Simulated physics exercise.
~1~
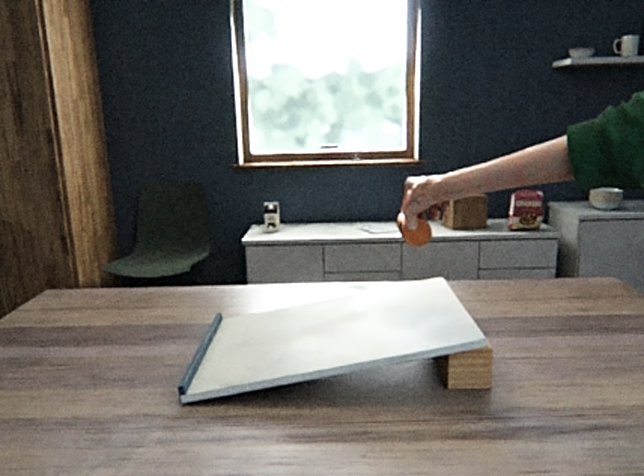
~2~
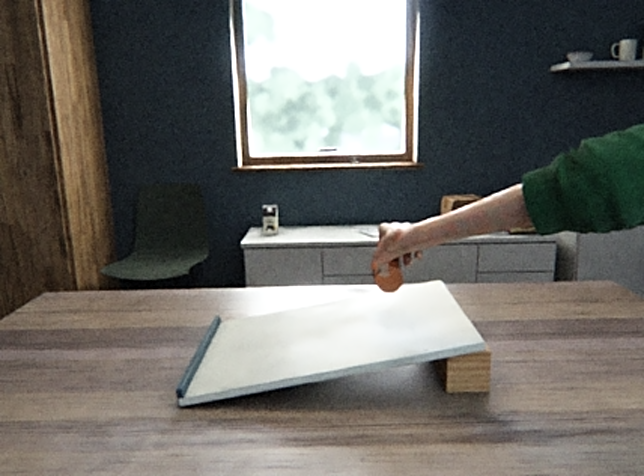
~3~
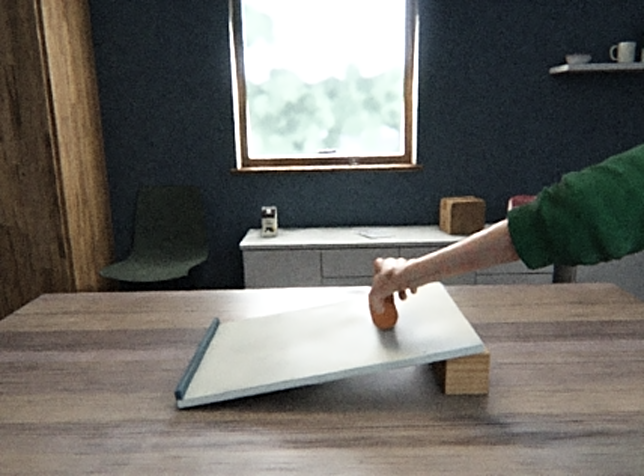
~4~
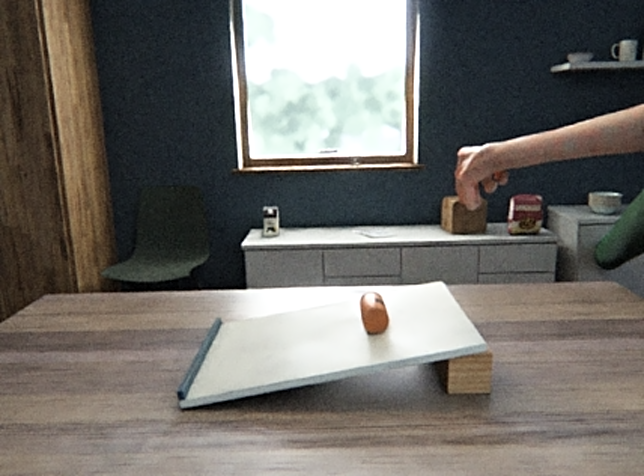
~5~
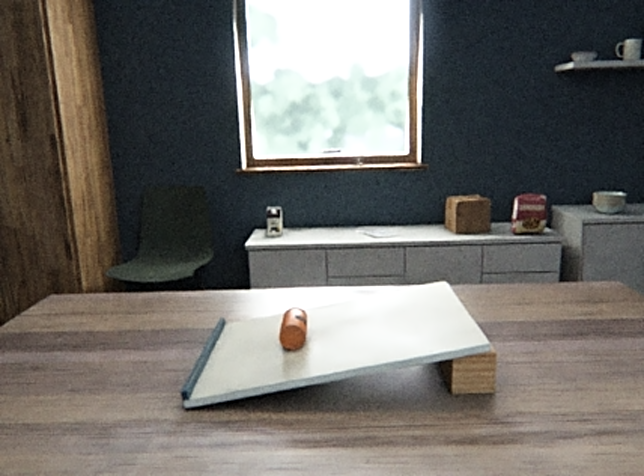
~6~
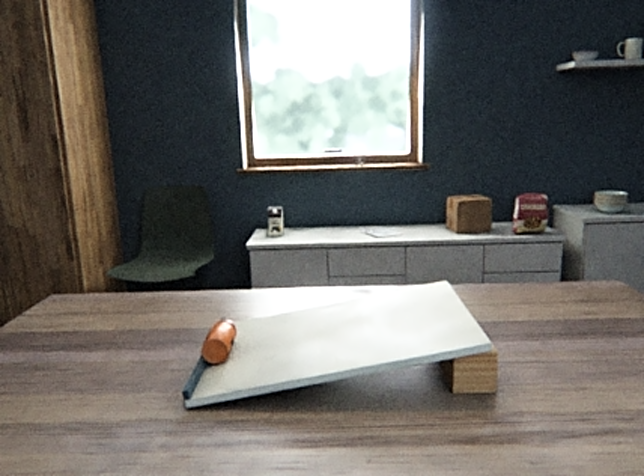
Orange cylinder being set on a propped-up white board by a hand, then moving left downhill to the raised lower edge.
